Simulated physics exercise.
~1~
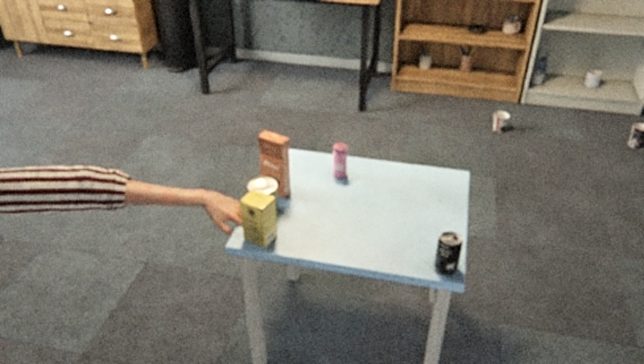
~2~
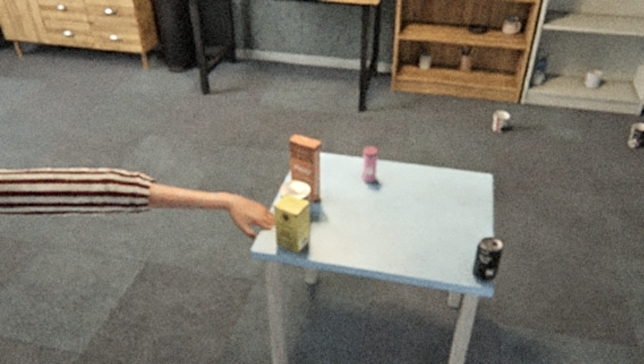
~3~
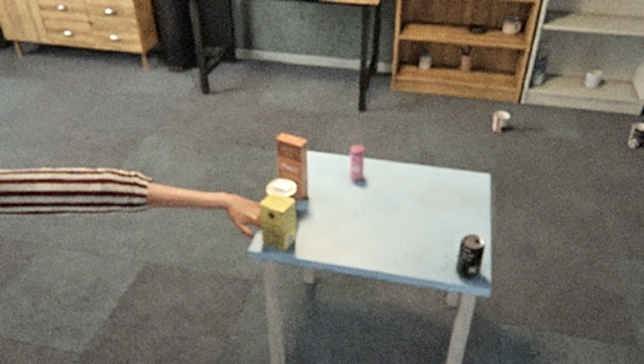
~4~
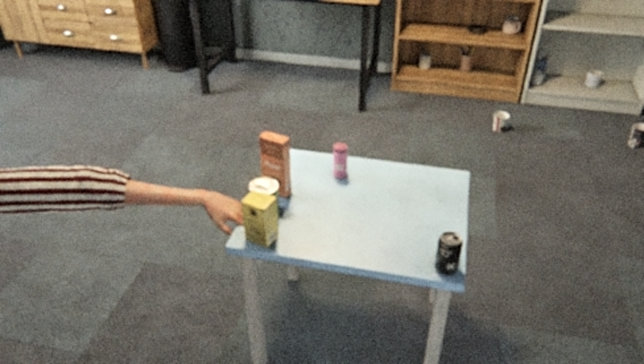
A hand slides a side table right, then back left, and its five items stay upright.
